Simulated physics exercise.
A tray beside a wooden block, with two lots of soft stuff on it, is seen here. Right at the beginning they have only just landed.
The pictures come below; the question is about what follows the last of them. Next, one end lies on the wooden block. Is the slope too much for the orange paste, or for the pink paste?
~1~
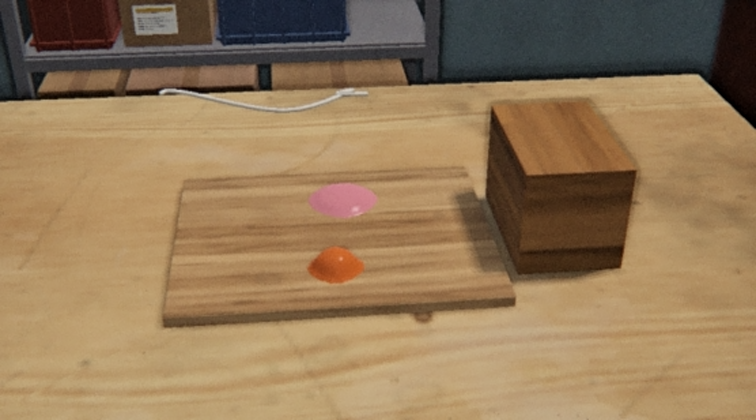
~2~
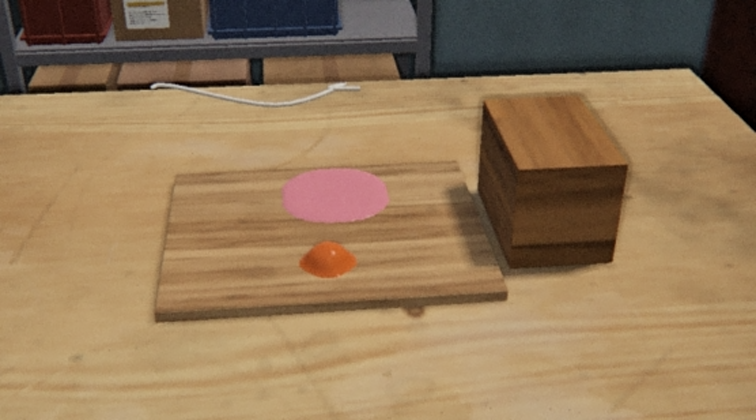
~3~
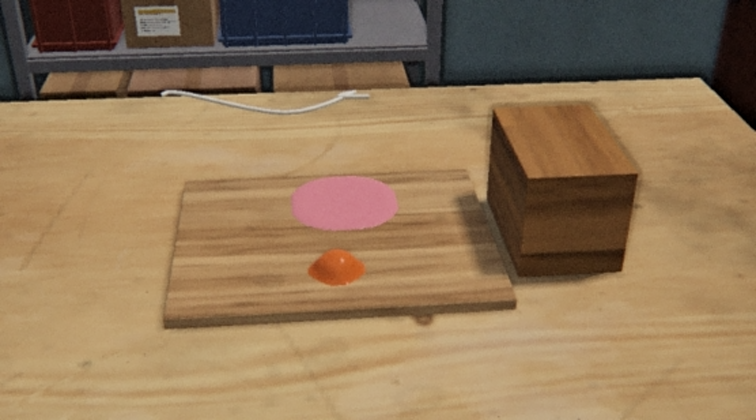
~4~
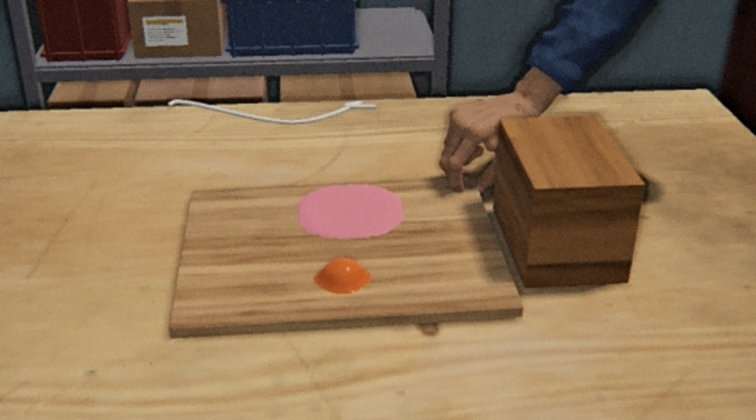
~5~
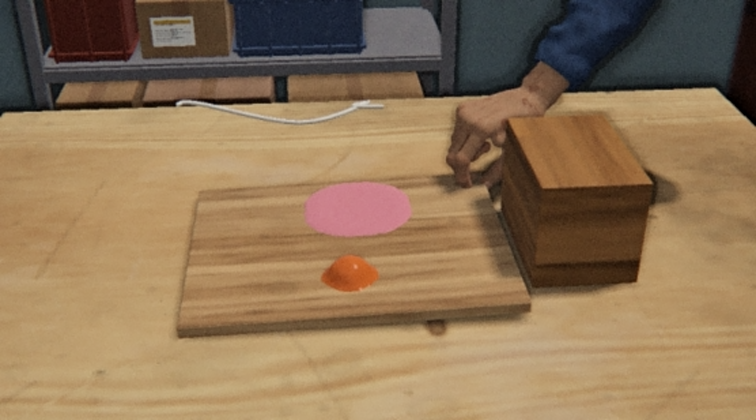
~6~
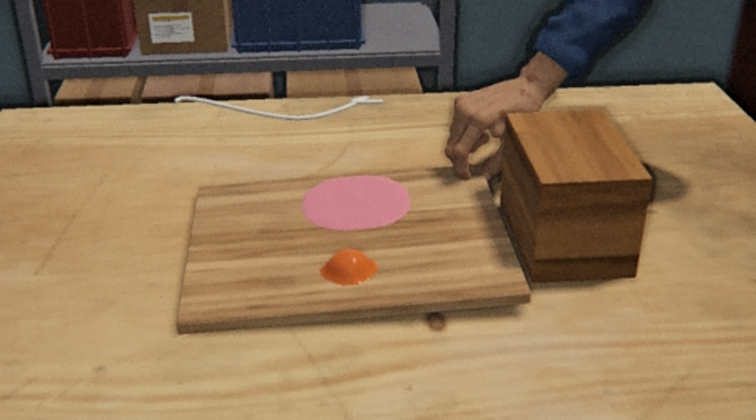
Watch the orange paste cling on just fine; watch the pink paste trickle down and drop off.
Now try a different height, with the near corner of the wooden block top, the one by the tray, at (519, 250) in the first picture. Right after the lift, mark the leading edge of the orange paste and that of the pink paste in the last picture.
(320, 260); (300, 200).
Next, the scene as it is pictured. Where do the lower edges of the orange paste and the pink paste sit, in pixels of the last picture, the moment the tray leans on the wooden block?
Pixel pair, in order asked: (308, 231), (233, 196).
Soon after, slope about 22°; the orange paste has not moved; the pink paste has crept down a long way.
Later, the orange paste has not moved; the pink paste is dripping off the low end.
In the end, slope about 22°; the orange paste has not moved; the pink paste is dripping off the low end.
